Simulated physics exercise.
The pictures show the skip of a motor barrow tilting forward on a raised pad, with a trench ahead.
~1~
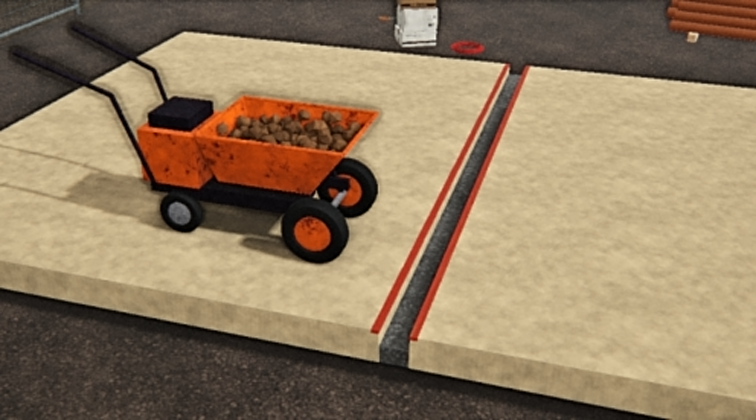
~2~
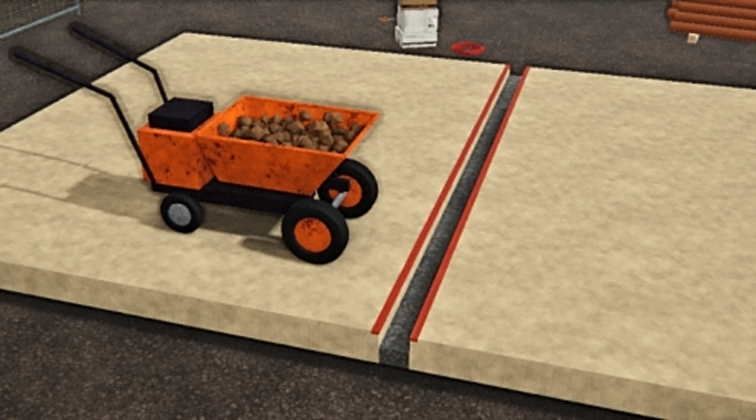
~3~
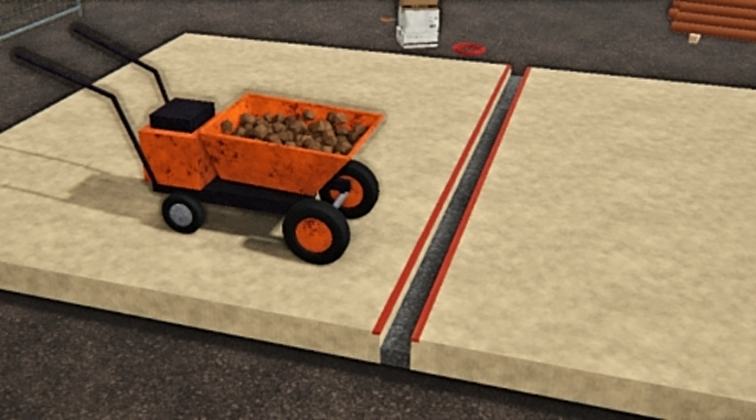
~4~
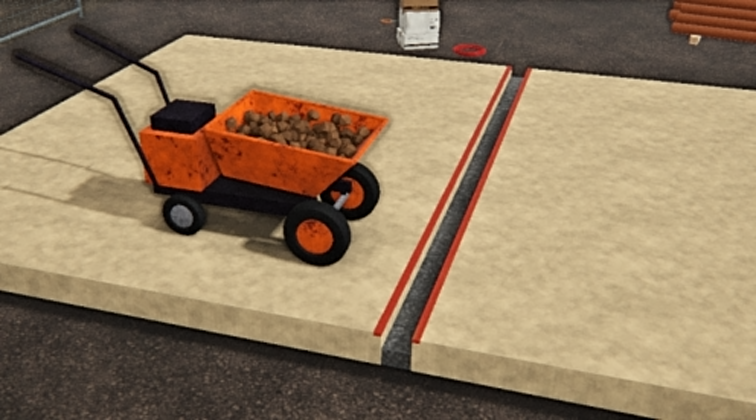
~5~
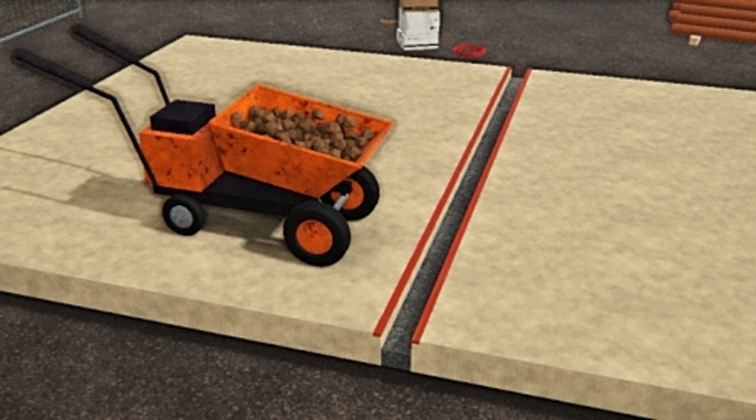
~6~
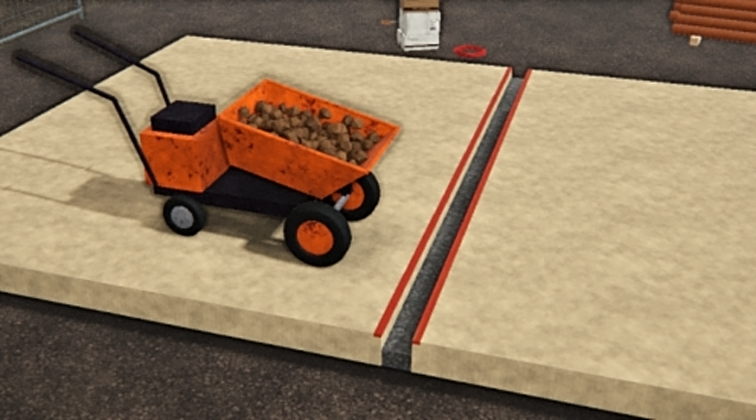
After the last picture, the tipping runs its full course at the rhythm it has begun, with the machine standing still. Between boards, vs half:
Less.
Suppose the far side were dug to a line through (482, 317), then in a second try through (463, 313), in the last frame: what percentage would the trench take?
The first try comes to close to 80 per cent, the next to 70 per cent.
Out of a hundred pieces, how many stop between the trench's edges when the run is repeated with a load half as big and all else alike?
My guess is some 60 in a hundred.
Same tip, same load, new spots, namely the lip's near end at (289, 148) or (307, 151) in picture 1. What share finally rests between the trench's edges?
The first stopping place yields 20 % and the other yields 30 %.
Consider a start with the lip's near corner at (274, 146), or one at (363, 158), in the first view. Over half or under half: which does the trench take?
One after the other: The lesser share and the lesser share.
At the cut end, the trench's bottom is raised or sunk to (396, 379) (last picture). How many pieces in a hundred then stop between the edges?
I'd put it at about 60 in a hundred.
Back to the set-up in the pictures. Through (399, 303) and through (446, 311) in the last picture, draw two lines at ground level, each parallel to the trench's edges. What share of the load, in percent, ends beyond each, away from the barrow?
Estimate: 80 % and 30 %, respectively.
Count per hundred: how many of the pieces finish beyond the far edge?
It comes to 45 per cent or so.
Just after the last frame, skip tipped steeply; every one in the skip.
A moment on, skip tipped right over; the larger part in the skip; about a tenth in or heaped over the trench; about a tenth beyond it; just a few falling.
Further on, skip tipped right over; roughly a quarter in the skip; roughly a third in or heaped over the trench; roughly half beyond it.
When it is over, skip tipped right over; roughly a quarter in the skip; roughly a third in or heaped over the trench; roughly half beyond it.
